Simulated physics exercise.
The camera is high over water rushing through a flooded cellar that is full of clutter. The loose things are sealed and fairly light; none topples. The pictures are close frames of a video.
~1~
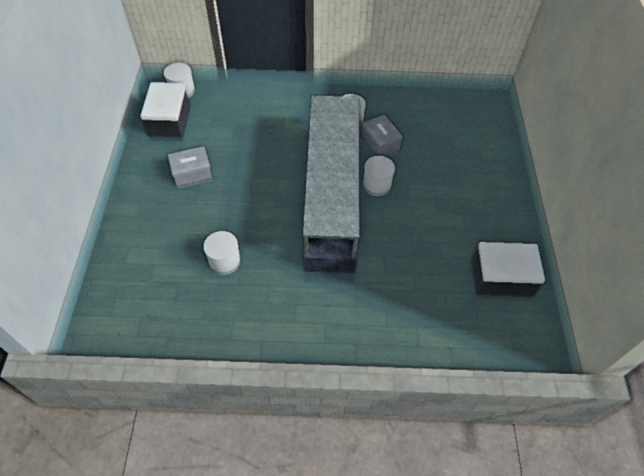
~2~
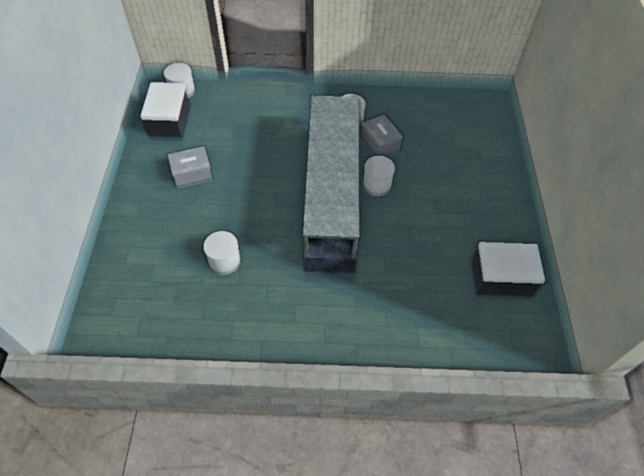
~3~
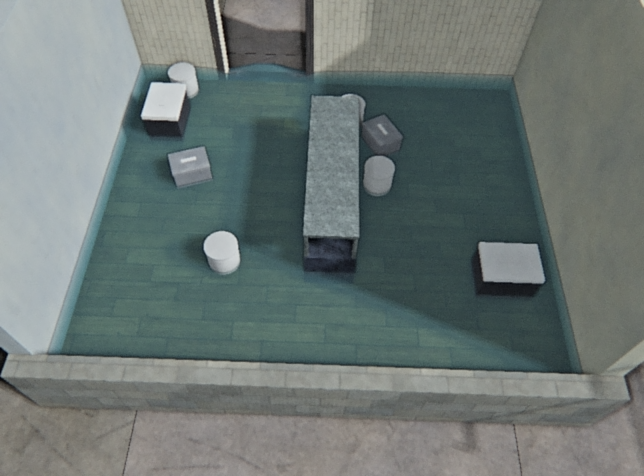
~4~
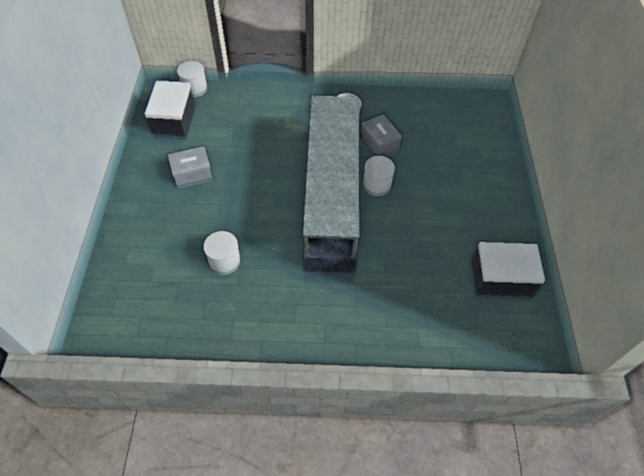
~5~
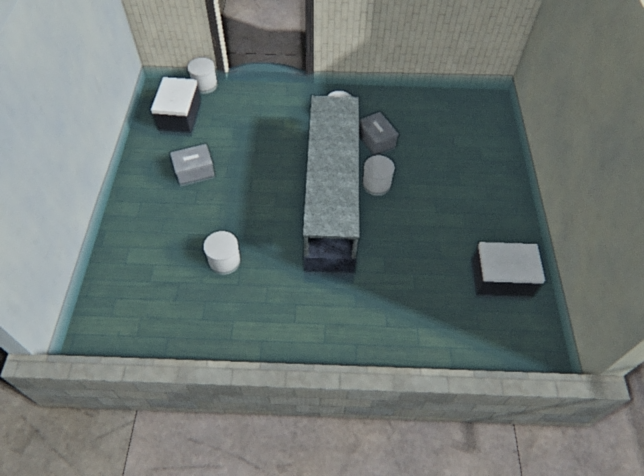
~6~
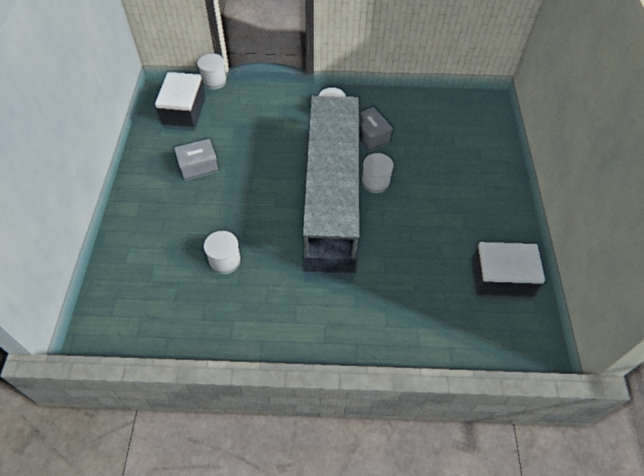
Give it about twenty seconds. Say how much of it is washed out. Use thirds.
It is two thirds or above.
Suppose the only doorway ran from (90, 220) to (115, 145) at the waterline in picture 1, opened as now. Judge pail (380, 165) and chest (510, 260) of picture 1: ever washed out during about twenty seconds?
In that order: No, still in.
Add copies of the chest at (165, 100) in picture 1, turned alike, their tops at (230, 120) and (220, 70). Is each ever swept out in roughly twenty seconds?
One after the other: Washed out, gone.
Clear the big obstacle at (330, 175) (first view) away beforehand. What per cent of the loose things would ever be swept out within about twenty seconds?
Roughly 80 per cent.
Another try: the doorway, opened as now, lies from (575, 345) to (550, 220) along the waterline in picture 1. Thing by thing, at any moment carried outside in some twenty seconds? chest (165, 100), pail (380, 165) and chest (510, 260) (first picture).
As listed: Kept in, washed out, washed out.
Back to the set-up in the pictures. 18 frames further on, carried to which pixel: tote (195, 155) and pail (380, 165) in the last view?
Near (253, 61) and (353, 92).
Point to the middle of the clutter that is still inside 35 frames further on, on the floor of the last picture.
Near (346, 192).
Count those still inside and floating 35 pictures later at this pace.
The number is 2.
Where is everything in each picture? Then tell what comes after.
A pail at (177, 72) floats; a pail at (352, 104) floats; 0 of 8 have shifted, in the first picture.
A pail at (177, 72) floats; a pail at (352, 104), afloat; 0 of 8 have shifted, in the second picture.
A pail at (182, 72), afloat, close to its start; a pail at (351, 104) floats; 1 of 8 have shifted, in the third picture.
A pail at (191, 70), afloat, close to its start; a pail at (348, 103) floats, close to its start; 3 of 8 have shifted, in the fourth picture.
A pail at (201, 66) floats, close to its start; a pail at (340, 101), afloat, close to its start; 5 of 8 have shifted, in the fifth picture.
A pail at (211, 62) floats, a stride from its start; a pail at (332, 97), afloat, close to its start; 6 of 8 have shifted, in the sixth picture.
A moment on, 1 of 8 are out; 7 afloat.
Next, 4 of 8 are out; 4 afloat.
Later, 6 of 8 are out; 2 afloat.
In the end, 7 of 8 are out; 1 afloat.
